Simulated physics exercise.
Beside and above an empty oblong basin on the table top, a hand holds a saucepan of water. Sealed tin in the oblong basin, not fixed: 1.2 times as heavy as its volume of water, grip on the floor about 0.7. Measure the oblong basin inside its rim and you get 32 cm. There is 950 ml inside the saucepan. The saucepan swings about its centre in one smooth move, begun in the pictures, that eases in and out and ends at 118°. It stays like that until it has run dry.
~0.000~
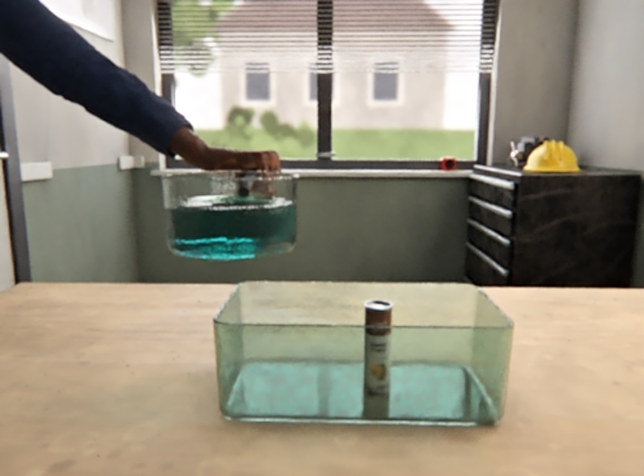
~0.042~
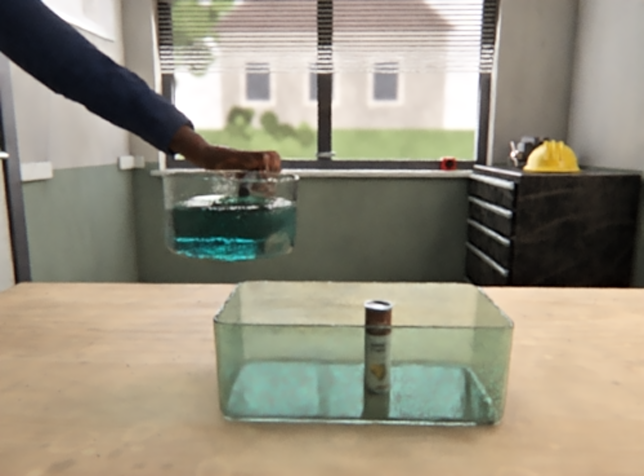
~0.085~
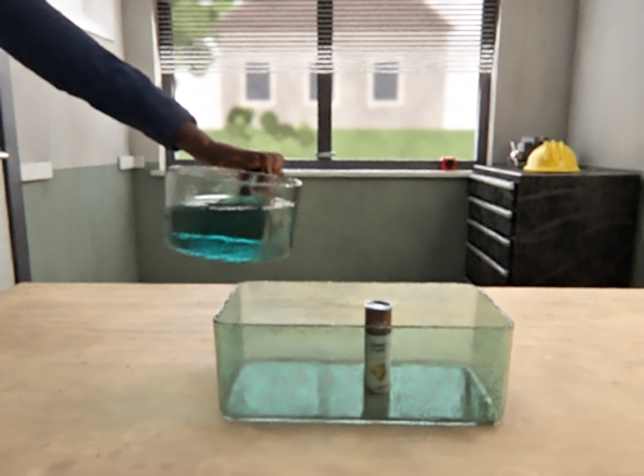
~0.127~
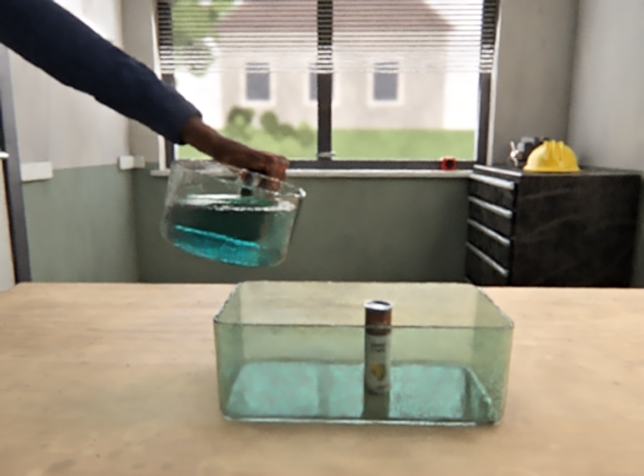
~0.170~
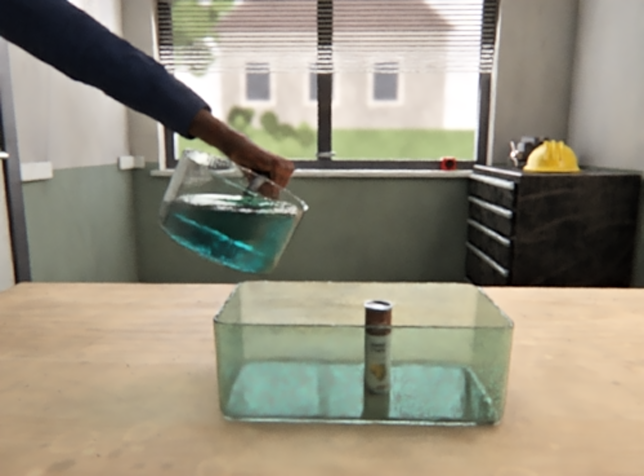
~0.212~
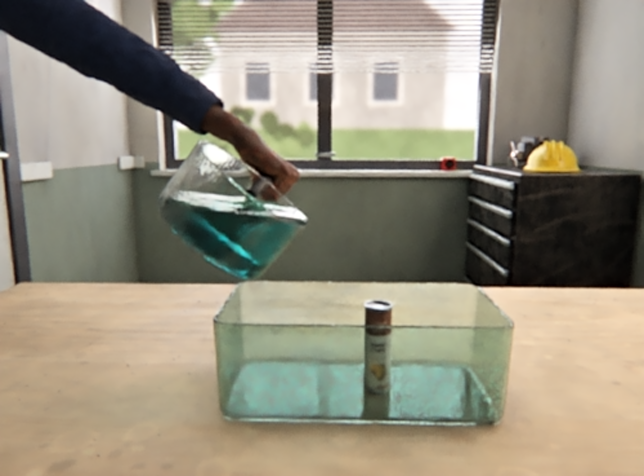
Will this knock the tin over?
No, it stays upright.
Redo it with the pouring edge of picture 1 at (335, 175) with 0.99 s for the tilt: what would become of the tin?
After that, the tin stays vertical.
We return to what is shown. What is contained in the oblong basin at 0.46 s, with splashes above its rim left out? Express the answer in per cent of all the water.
About 50 per cent.
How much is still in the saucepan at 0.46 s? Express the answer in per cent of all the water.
Close to 22 percent of the liquid remains at that time.
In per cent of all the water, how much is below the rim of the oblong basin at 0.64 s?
About 94 per cent.
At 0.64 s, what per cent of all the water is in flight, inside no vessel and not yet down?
Something like 4 per cent of the total.
Then, 0.46 s in, the tilt is 112° and 22 per cent is still to pour; the tin stands where it began.
Then, 0.64 s in, the tilt is 118° and 3 per cent is still to pour; the tin stands where it began.
Then, 0.83 s in, the tilt is 118° and 0 per cent is still to pour; the tin stands where it began.
Then, 1.04 s in, the tilt is 118° and 0 per cent is still to pour; the tin stands where it began.
Finally, the tin stands where it began.
